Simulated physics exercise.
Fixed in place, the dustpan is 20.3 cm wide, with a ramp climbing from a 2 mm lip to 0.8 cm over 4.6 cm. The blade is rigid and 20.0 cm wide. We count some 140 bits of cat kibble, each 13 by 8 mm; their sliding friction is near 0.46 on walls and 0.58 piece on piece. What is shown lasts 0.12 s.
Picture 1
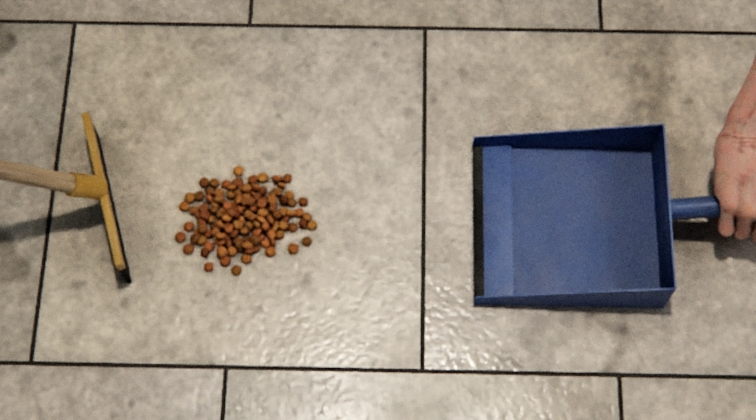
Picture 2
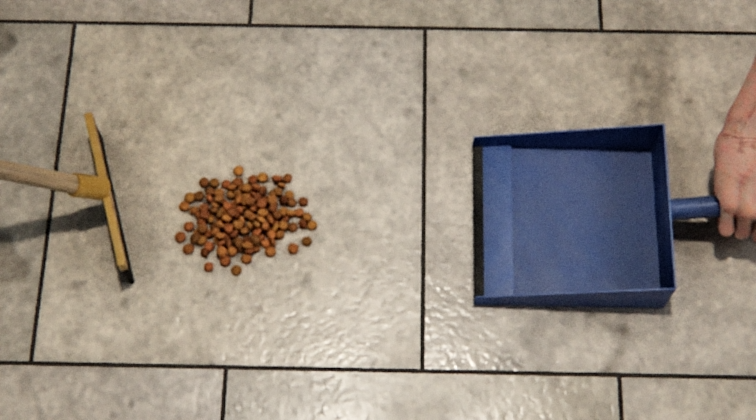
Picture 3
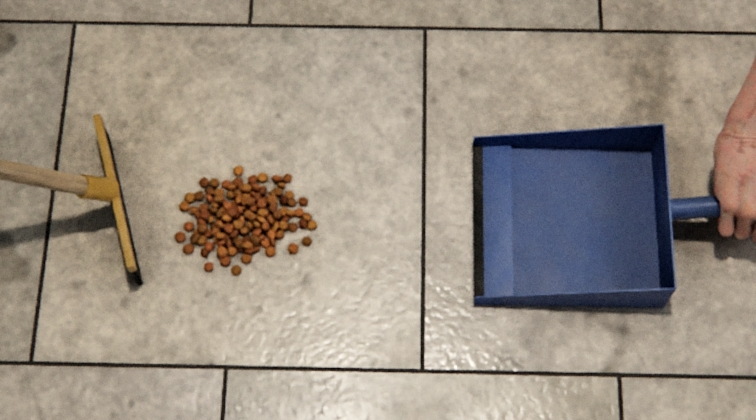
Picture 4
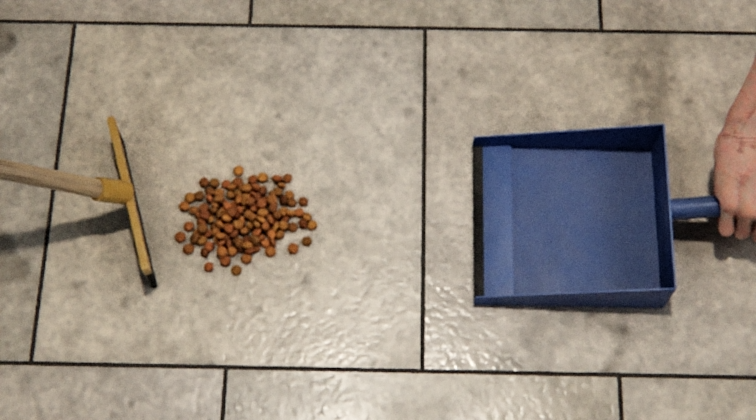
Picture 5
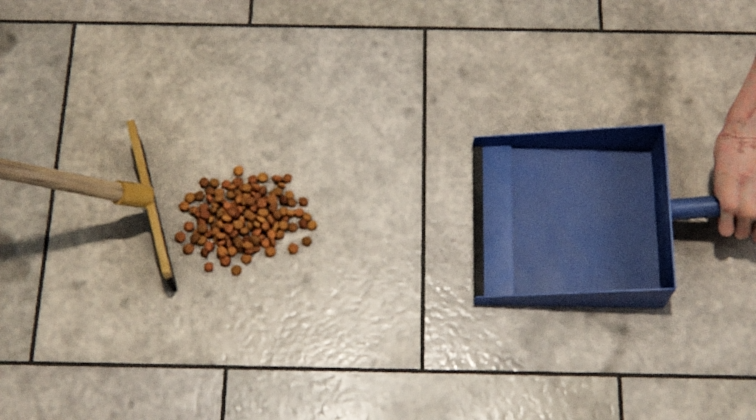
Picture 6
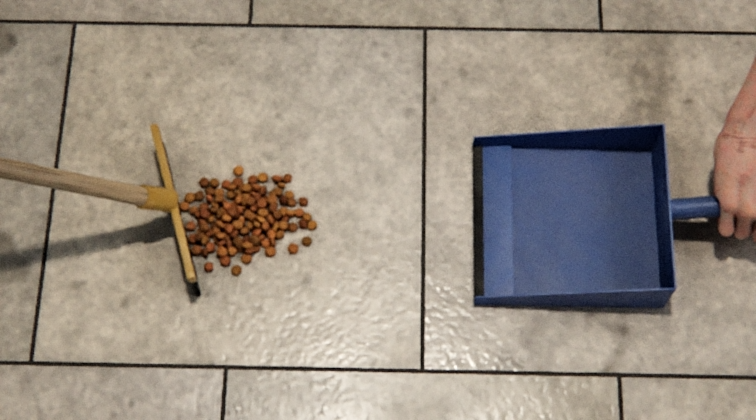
A yellow blade on a wooden handle slid slowly rightward across gray tiles and reached the left edge of a pile of brown kibble, while a hand at the right held a blue dustpan still.
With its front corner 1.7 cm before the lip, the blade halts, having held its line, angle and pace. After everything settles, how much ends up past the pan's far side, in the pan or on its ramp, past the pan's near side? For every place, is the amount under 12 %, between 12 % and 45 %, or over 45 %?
My prediction: Far side: Moderate. Pan: Moderate. Near side: Small.
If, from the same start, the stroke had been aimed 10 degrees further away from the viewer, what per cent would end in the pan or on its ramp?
40 per cent.
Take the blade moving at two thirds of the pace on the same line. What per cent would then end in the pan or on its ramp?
Then roughly 10 per cent.
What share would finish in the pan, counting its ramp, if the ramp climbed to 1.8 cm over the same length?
Near 25 per cent, then.
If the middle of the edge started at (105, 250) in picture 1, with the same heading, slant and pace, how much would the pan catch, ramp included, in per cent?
Around 20 %.
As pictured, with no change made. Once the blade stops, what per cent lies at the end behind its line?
My guess is close to 15 per cent.
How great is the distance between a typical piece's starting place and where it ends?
Roughly 26 centimetres.
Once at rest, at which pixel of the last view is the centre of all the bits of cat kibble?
I'd put it at about (464, 208).
Then, 0.14 s after the last picture, middle of the blade 19 cm from the lip; 0 % over the lip, far side 5 %, near side 0 %.
Then, 0.23 s after the last picture, middle of the blade 8 cm from the lip; 0 % over the lip, far side 10 %, near side 0 %.
Then, 0.46 s after the last picture, middle of the blade 5 cm from the lip; 25 % over the lip, far side 20 %, near side 5 %.
In the end, far side 20 %, pan 30 %, near side 5 %, in front of the lip or behind the blade 50 %.
